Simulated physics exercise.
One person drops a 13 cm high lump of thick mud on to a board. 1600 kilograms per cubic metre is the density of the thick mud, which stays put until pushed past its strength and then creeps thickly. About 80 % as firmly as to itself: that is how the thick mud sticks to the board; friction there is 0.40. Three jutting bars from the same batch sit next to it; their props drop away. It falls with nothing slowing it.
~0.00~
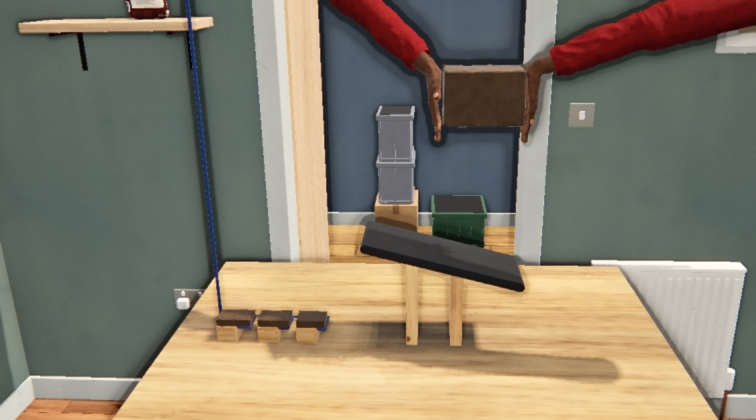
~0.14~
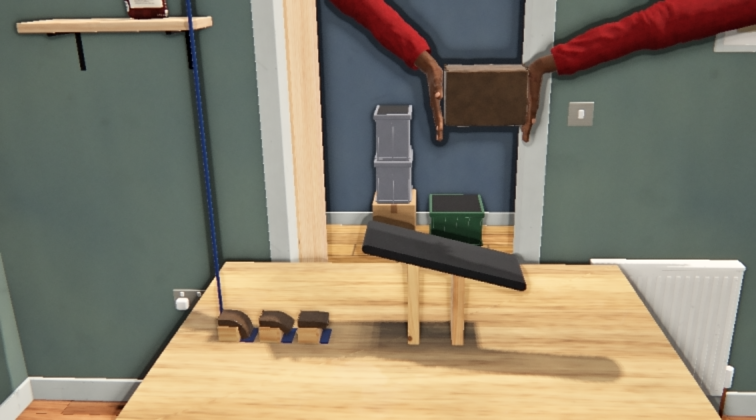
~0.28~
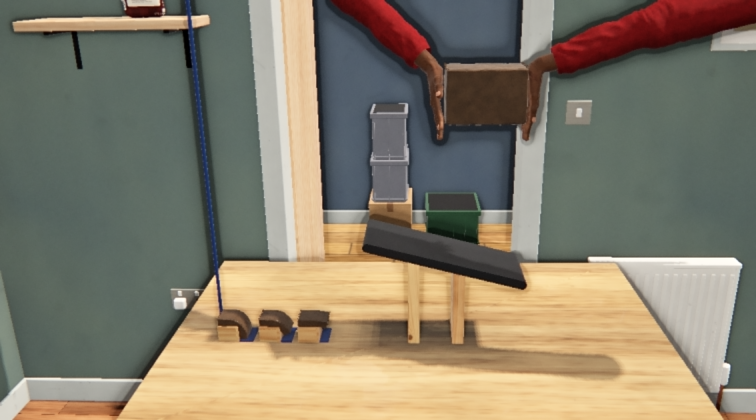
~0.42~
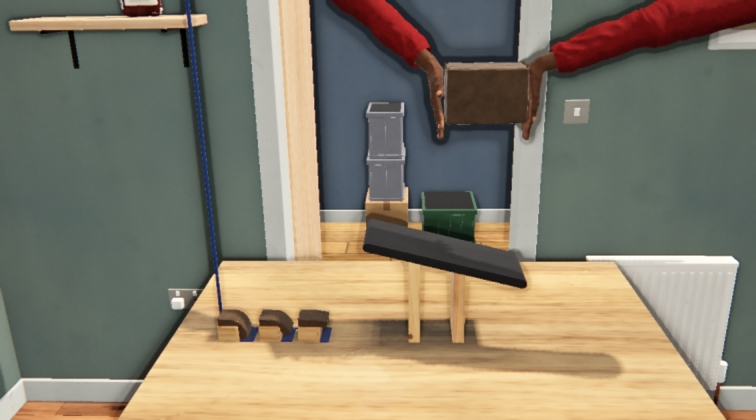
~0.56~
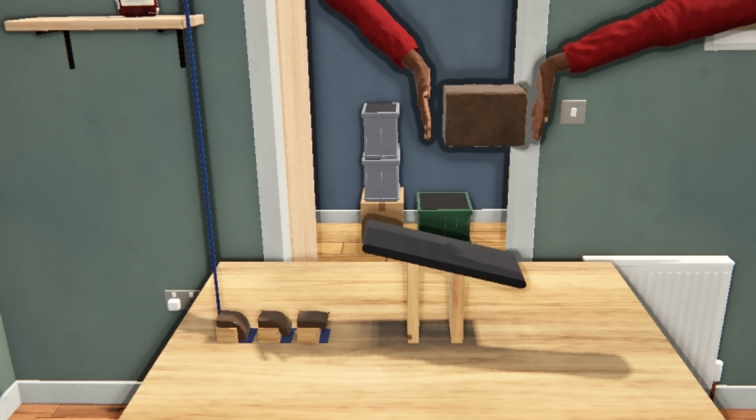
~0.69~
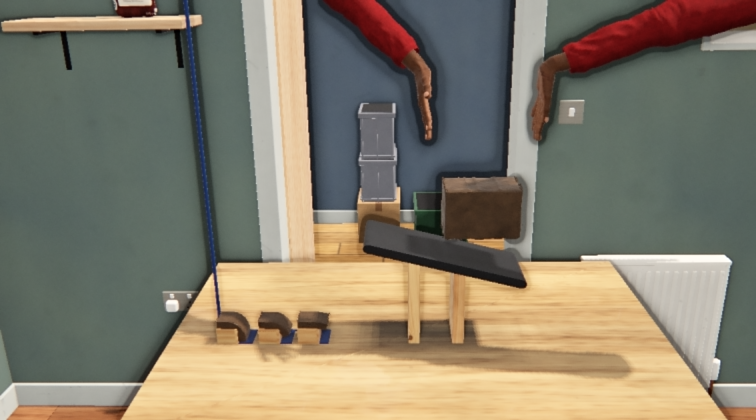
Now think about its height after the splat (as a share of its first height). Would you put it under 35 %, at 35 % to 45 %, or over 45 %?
I would put it at 35 % to 45 %.
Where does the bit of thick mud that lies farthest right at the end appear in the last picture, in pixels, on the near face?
Around pixel (533, 282).
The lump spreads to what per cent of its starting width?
About 190 per cent.
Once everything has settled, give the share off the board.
I'd say close to 40 percent finishes off the board.
By 0.81 s, it stands 47 % of its first height and 5 % has gone off the board.
By 0.94 s, it stands 39 % of its first height and 29 % has gone off the board.
By 1.08 s, it stands 39 % of its first height and 38 % has gone off the board.
By 1.21 s, it stands 39 % of its first height and 38 % has gone off the board.
By 1.31 s, at the end, it stands 39 % of its first height and 38 % has gone off the board.
